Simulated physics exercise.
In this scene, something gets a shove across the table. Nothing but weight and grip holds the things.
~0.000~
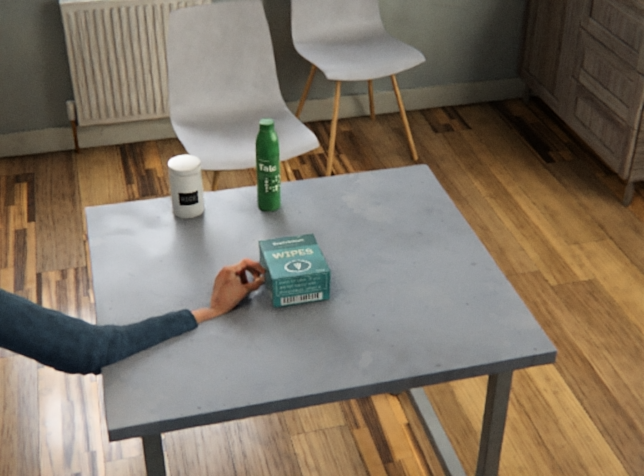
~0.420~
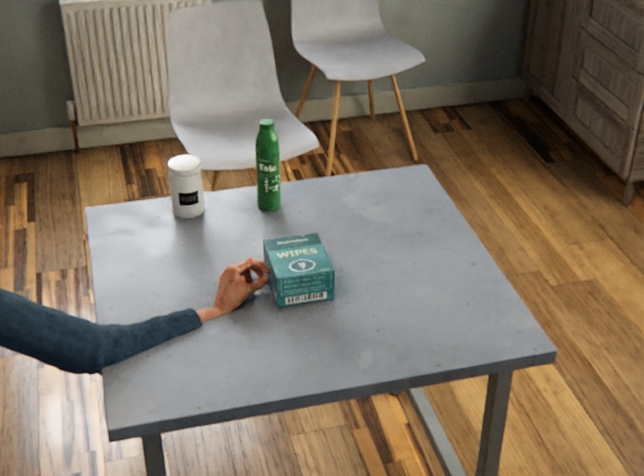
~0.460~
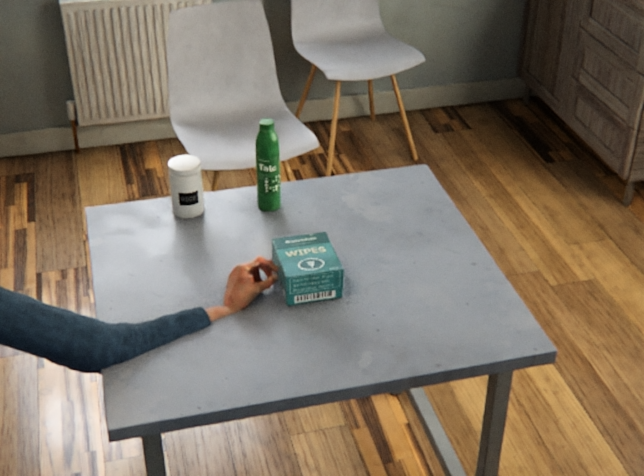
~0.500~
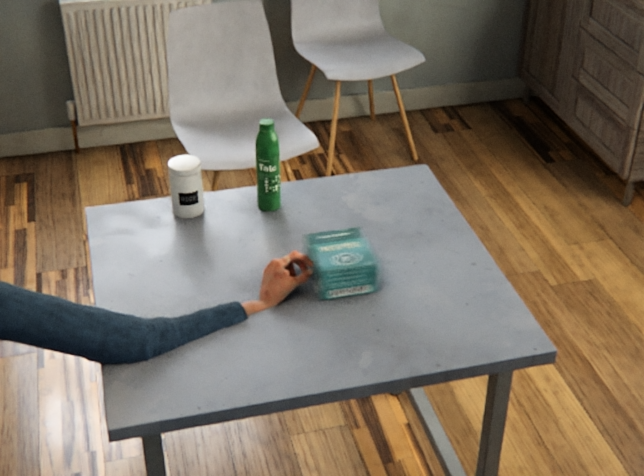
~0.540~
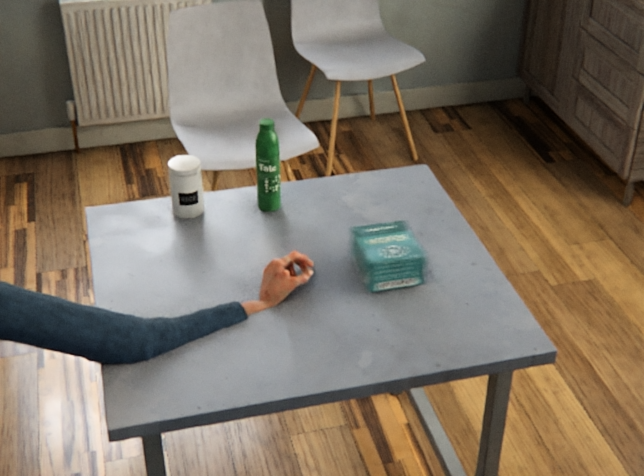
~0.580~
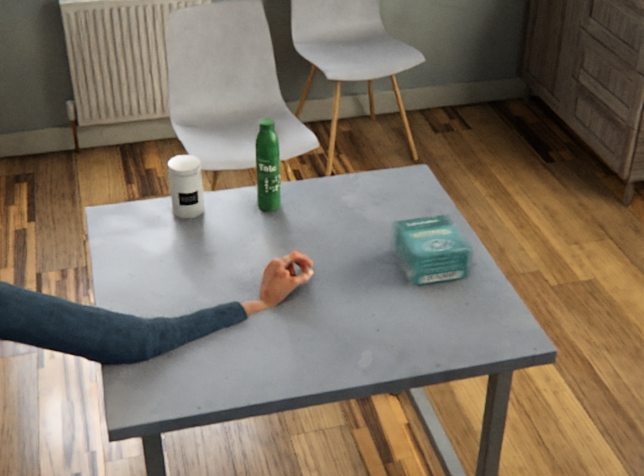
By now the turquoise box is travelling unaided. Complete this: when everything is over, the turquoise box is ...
No longer on the table.
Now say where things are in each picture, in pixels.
Under the hand; turquoise box (294, 270), in the first picture.
Under the hand; turquoise box (298, 269), in the second picture.
Under the hand; turquoise box (307, 268), in the third picture.
Turquoise box (341, 263), in the fourth picture.
Turquoise box (387, 256) moved about its own width, in the fifth picture.
Turquoise box (431, 249) moved about its own width, in the sixth picture.
By 0.68 s, turquoise box now off the table.
By 0.88 s, things are still on the move.
By 1.08 s, as before.
When it is over (1.3 s), off the table, turquoise box.
